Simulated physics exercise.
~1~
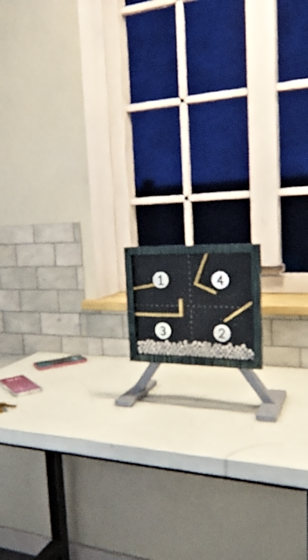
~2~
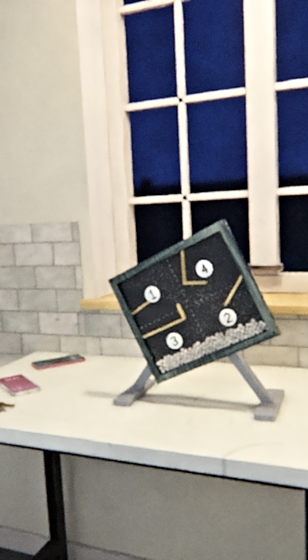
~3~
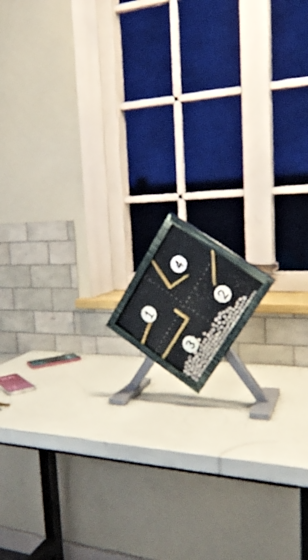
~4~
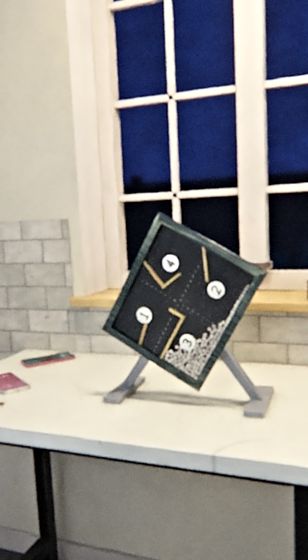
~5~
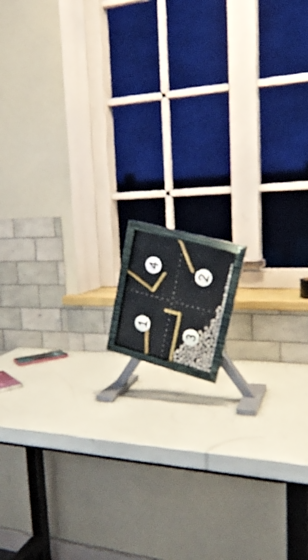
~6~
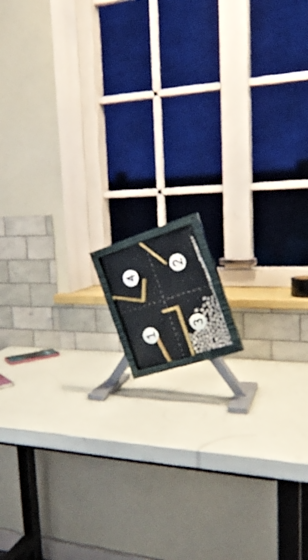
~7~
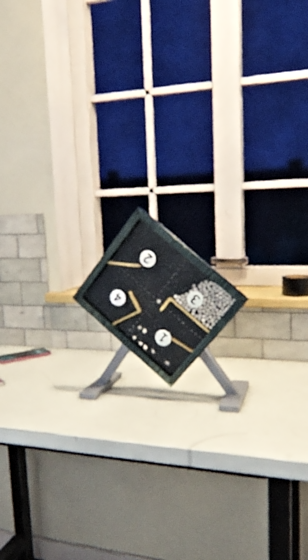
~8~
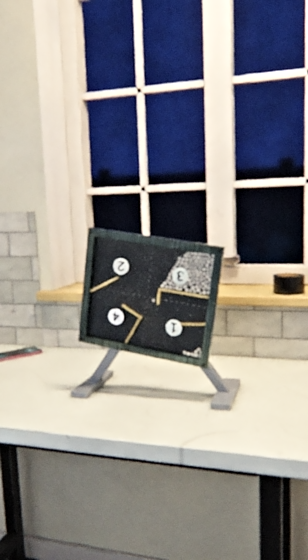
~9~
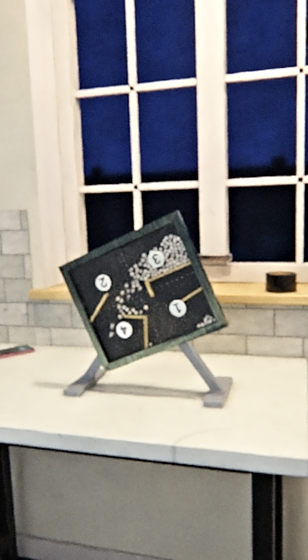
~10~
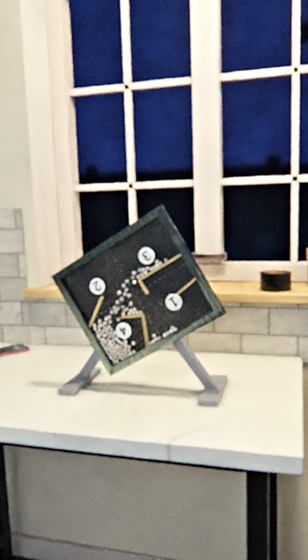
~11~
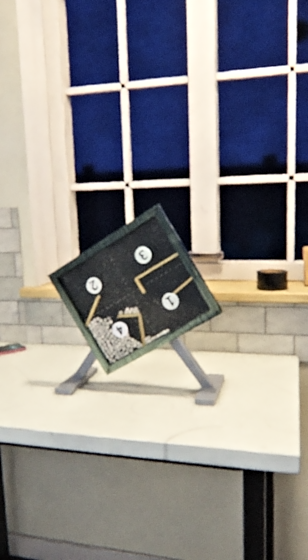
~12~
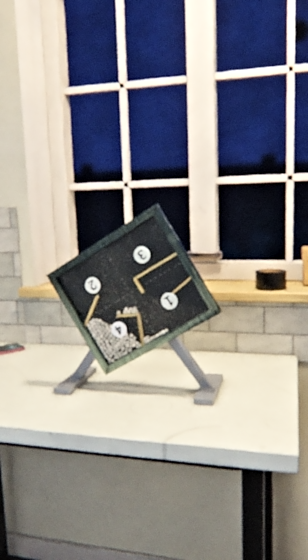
A dark square case turns anticlockwise, pauses, turns further, and its pale beads settle bottom left.
